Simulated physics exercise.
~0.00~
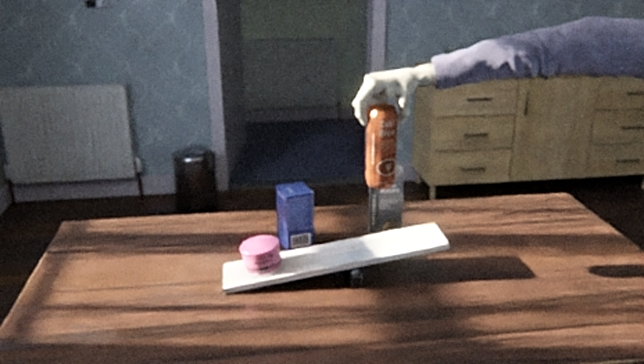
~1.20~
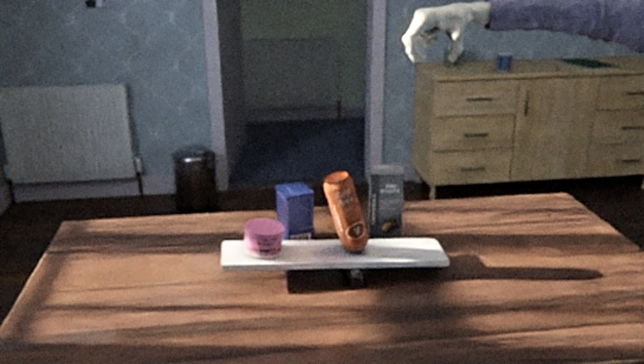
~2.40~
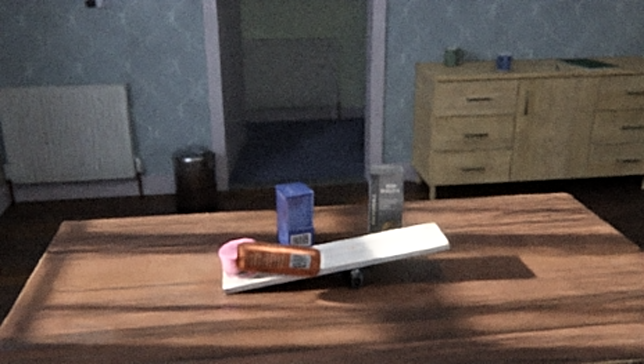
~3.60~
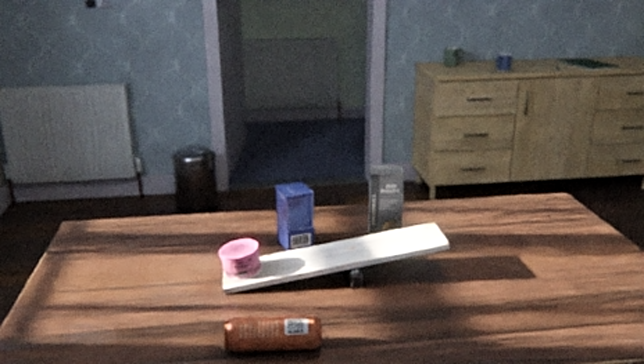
On a wooden table, a hand let go of an orange can above a tilted white plank holding a pink tin; the plank briefly tipped, then settled back left-end-low as the can toppled, nudged the tin and ended lying on the table in front.
